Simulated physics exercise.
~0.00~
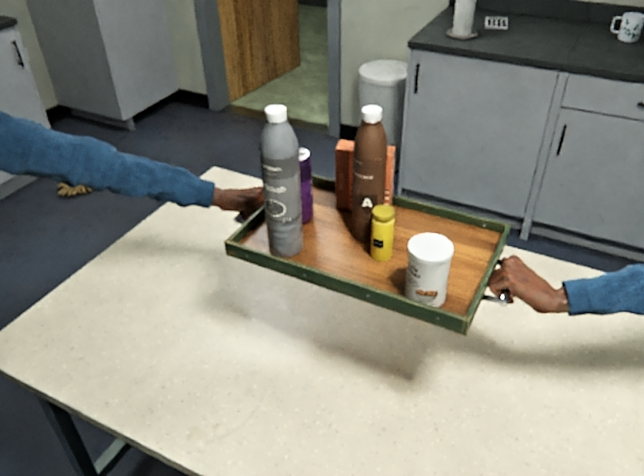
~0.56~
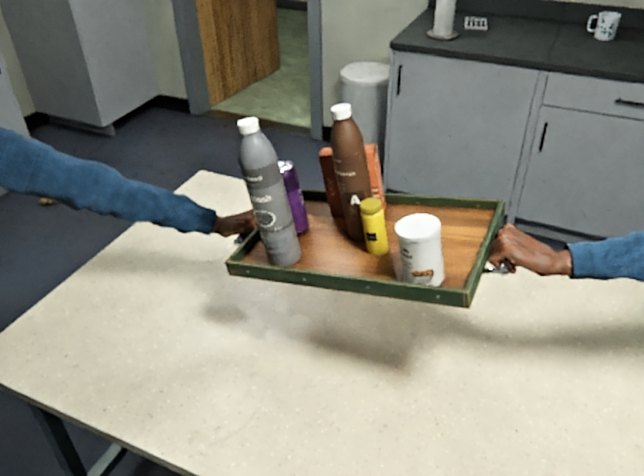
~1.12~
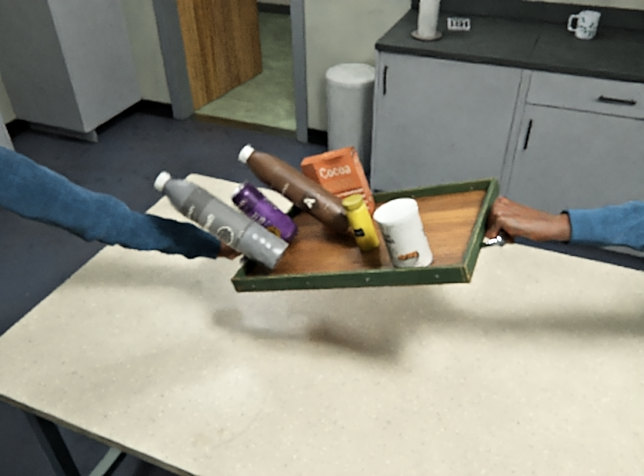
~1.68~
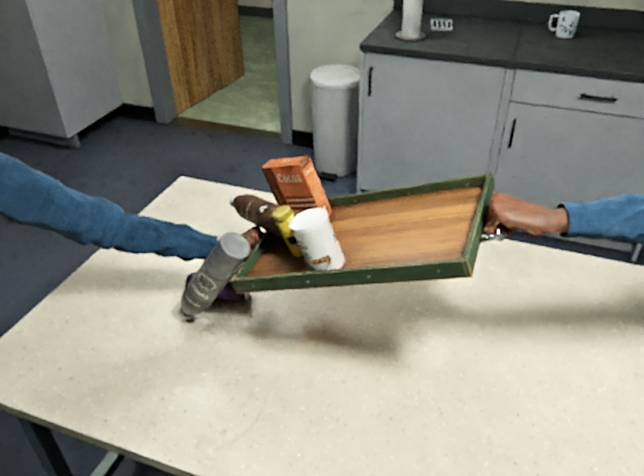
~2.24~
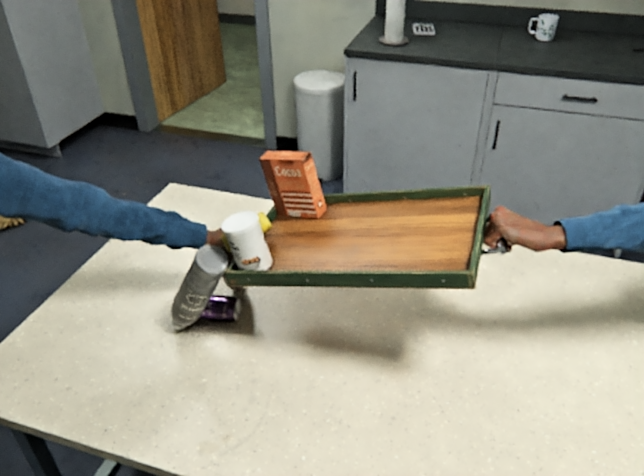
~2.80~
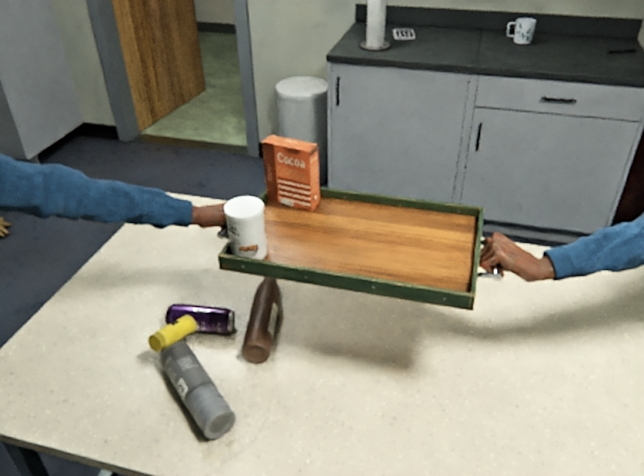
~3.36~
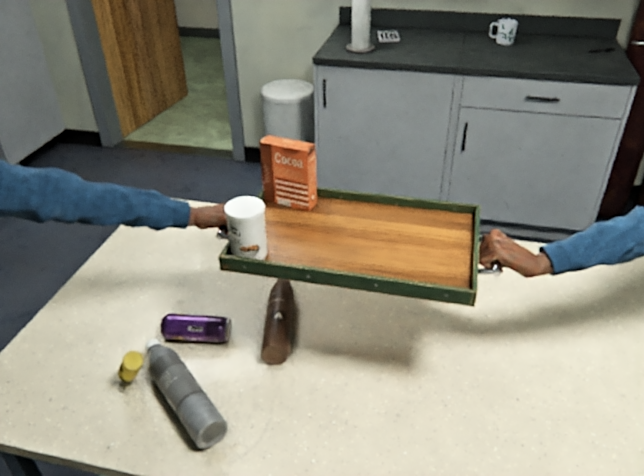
A wooden tray with a green rim, gripped by a blue-sleeved arm at each end, is held above a pale table in a kitchen-like room, seen from slightly above. It carries a grey bottle and purple can at left, a brown bottle, orange packet and yellow shaker mid-tray, and a white tin at right. The left edge dips, and the load leans and slides left. The purple can and grey bottle go over the edge, then the brown bottle, then the yellow shaker. The tray levels, leaving those four on the table, while the packet and tin stand at its left end.
